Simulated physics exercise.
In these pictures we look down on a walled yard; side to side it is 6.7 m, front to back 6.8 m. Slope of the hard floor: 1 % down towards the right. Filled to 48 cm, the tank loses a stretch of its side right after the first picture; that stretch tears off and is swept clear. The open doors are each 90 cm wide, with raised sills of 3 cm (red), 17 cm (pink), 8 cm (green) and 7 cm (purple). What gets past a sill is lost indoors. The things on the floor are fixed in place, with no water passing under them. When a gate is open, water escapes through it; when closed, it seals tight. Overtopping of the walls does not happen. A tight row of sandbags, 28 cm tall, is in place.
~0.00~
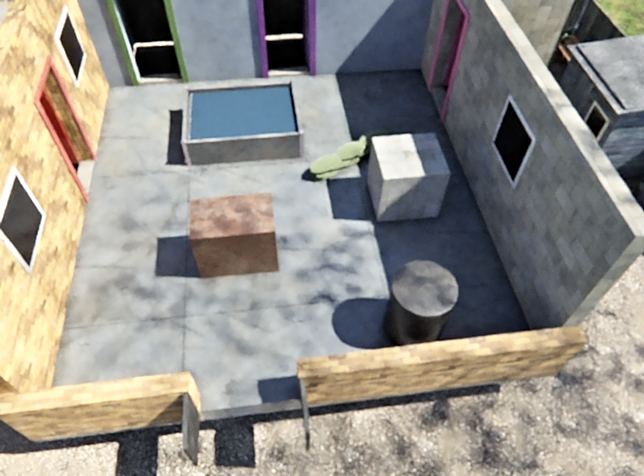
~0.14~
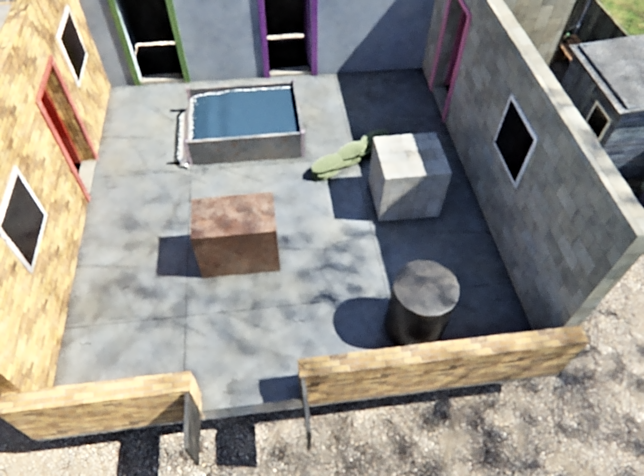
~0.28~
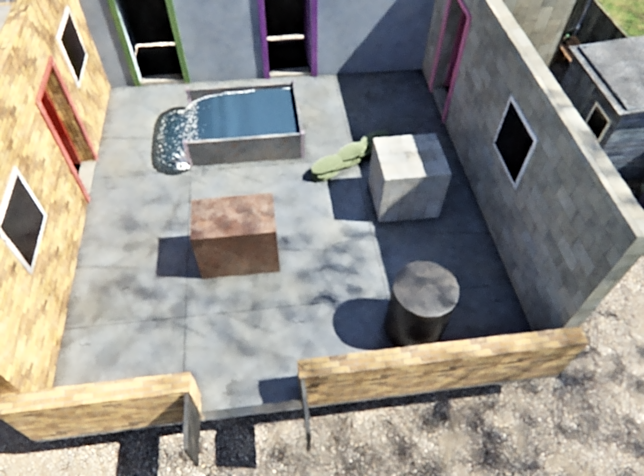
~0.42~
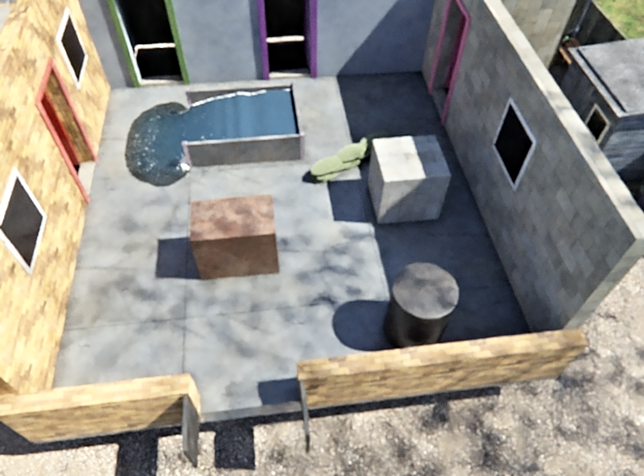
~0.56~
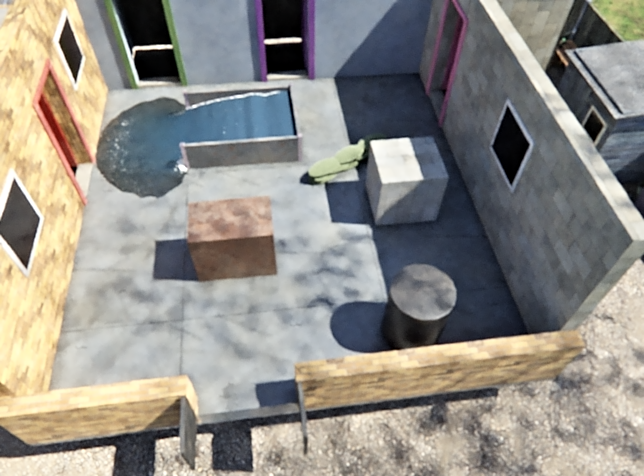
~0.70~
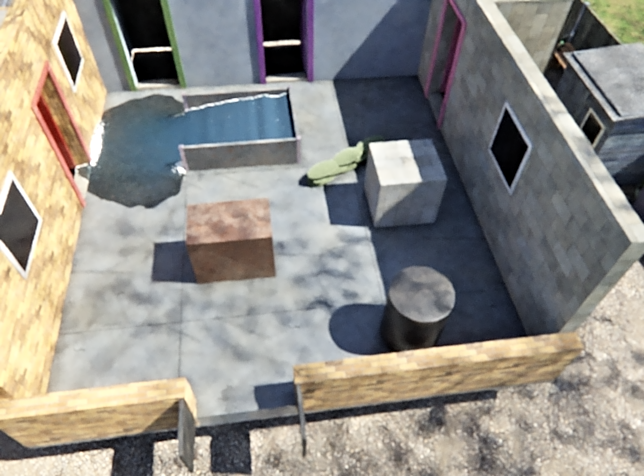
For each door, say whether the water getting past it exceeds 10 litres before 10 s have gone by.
Red door: Limit broken, pink door: Limit unbroken, green door: Limit broken, purple door: Limit unbroken.
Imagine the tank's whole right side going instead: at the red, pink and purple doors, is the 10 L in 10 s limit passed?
Red falls short; pink exceeds; purple falls short.
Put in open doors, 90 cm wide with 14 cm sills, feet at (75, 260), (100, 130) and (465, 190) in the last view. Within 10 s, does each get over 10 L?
Note, doorways in listed order: Stays short, goes beyond, stays short.
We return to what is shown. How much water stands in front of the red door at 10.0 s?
Reading: Close to 2.5 cm.
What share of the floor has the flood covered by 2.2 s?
I'd say around 15 % is wet.
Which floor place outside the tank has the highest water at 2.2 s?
Around (106, 97).
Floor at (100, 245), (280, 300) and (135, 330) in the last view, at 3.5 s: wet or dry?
Well, the first is drenched, the next untouched by it, the last drenched.
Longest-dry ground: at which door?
It would be the pink one.
After 1.4 s water covers 15 % of the floor and is deepest (28 cm) near (105, 150); red door 14 cm at the sill, 30 L in, pink door not reached, green door 4 cm at the sill, 0 L in, purple door not reached.
After 2.2 s water covers 15 % of the floor and is deepest (32 cm) near (106, 97); red door 17 cm at the sill, 95 L in, pink door not reached, green door 12 cm at the sill, 1 L in, purple door not reached.
After 3.5 s water covers 30 % of the floor and is deepest (18 cm) near (105, 103); red door 11 cm at the sill, 173 L in, pink door not reached, green door 14 cm at the sill, 20 L in, purple door 3 cm at the sill, 0 L in.
After 6.0 s water covers 50 % of the floor and is deepest (13 cm) near (412, 85); red door 5 cm at the sill, 213 L in, pink door 8 cm at the sill, 0 L in, green door 8 cm at the sill, 40 L in, purple door 3 cm at the sill, 0 L in.
After 10.0 s water covers 75 % of the floor and is deepest (7 cm) near (422, 90); red door 2 cm at the sill, 218 L in, pink door 6 cm at the sill, 0 L in, green door 3 cm at the sill, 40 L in, purple door 3 cm at the sill, 0 L in.
